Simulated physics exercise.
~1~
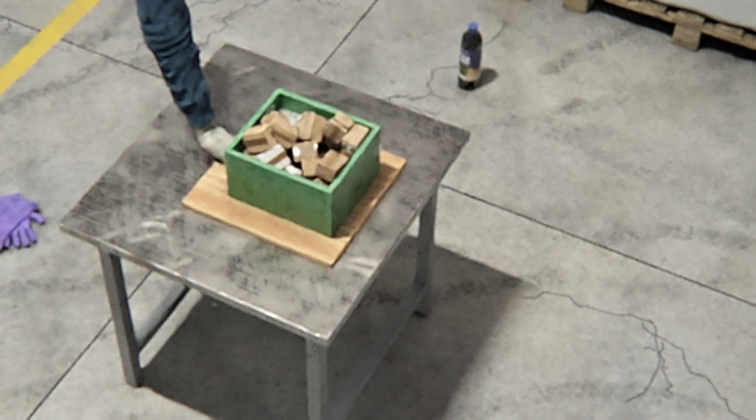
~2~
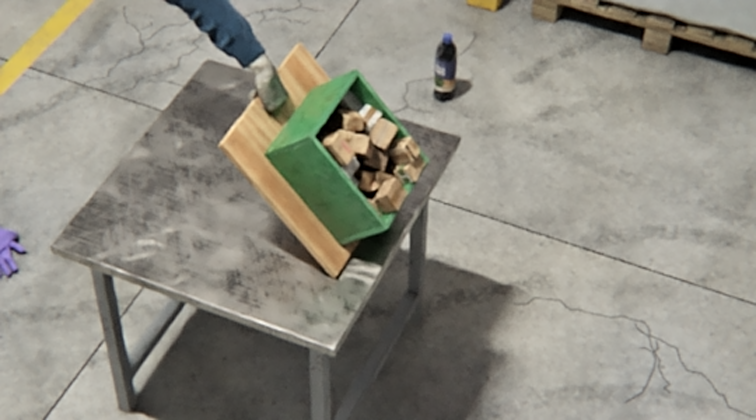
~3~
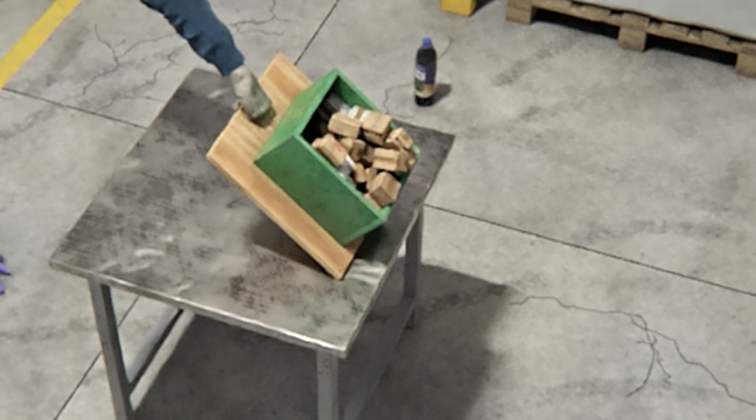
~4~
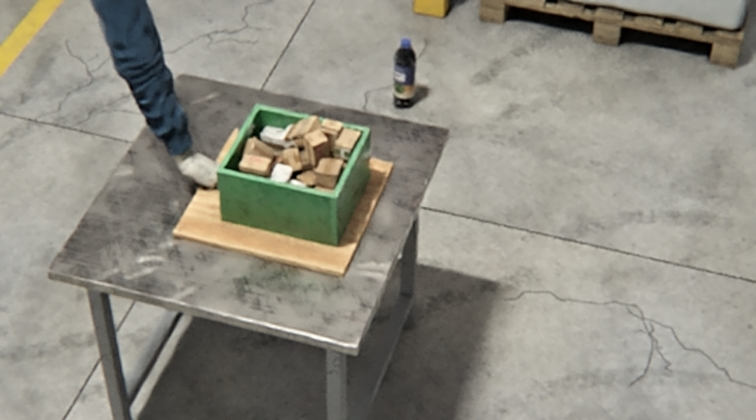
We see a gloved hand lift the left side of a board on a metal table, tipping it steeply to the right with a green box of small wooden blocks, then lower it flat again, the blocks still inside the box.
